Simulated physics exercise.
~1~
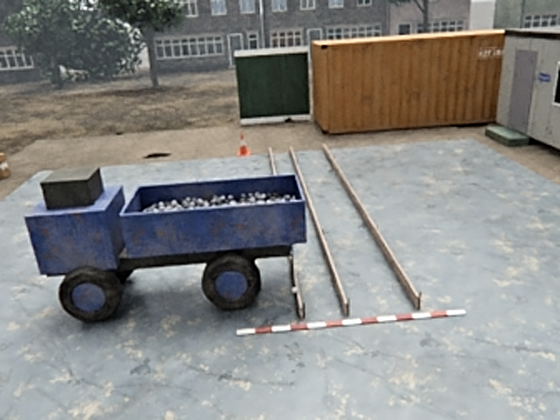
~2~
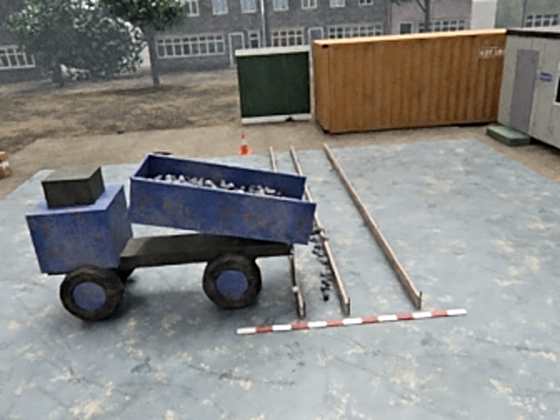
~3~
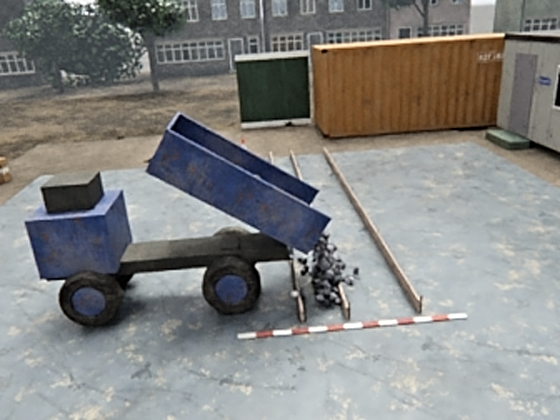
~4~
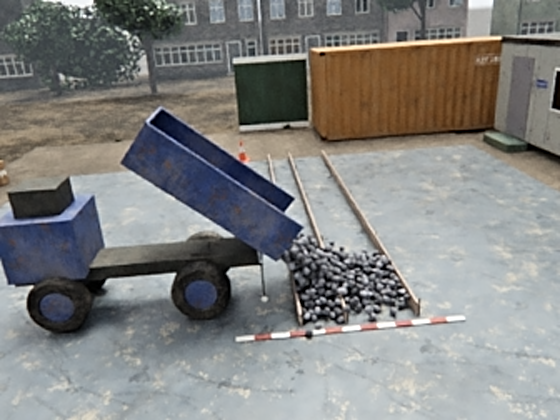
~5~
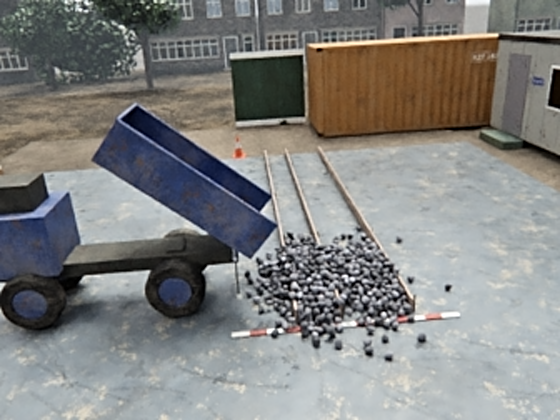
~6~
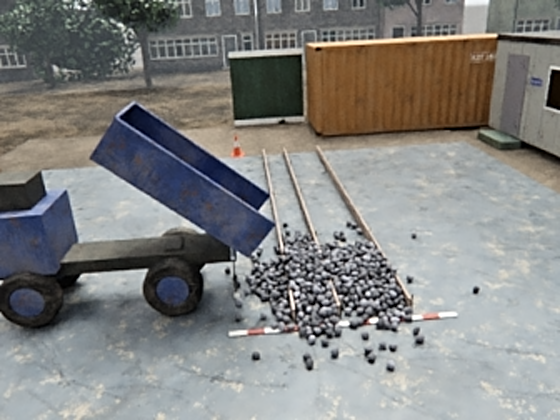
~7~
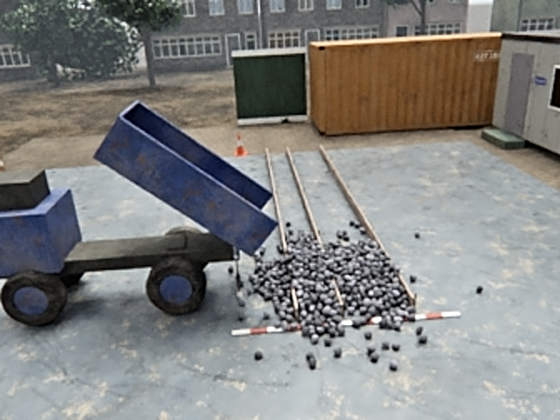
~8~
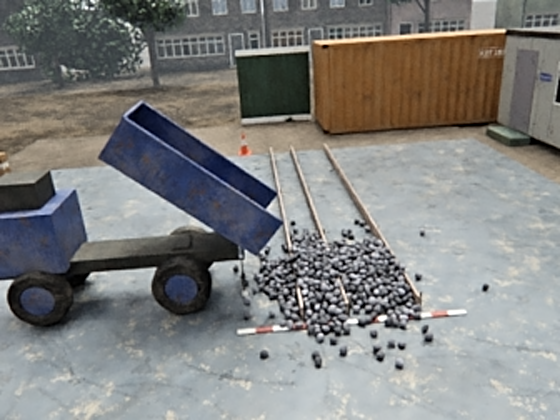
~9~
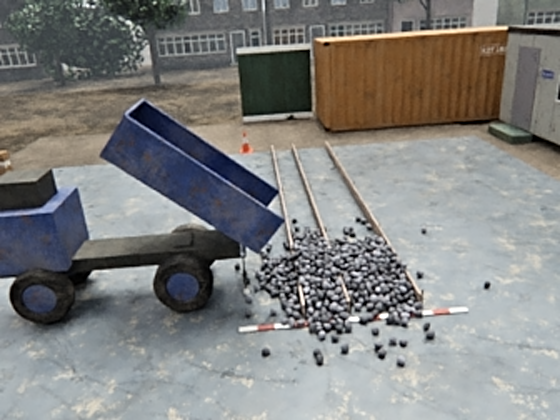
In the video, a blue truck on a grey yard tips its bed up, spilling dark round stones to the right over wooden planks as it rolls left. The bed empties and stays raised, leaving a spread-out heap across the planks and striped staff.
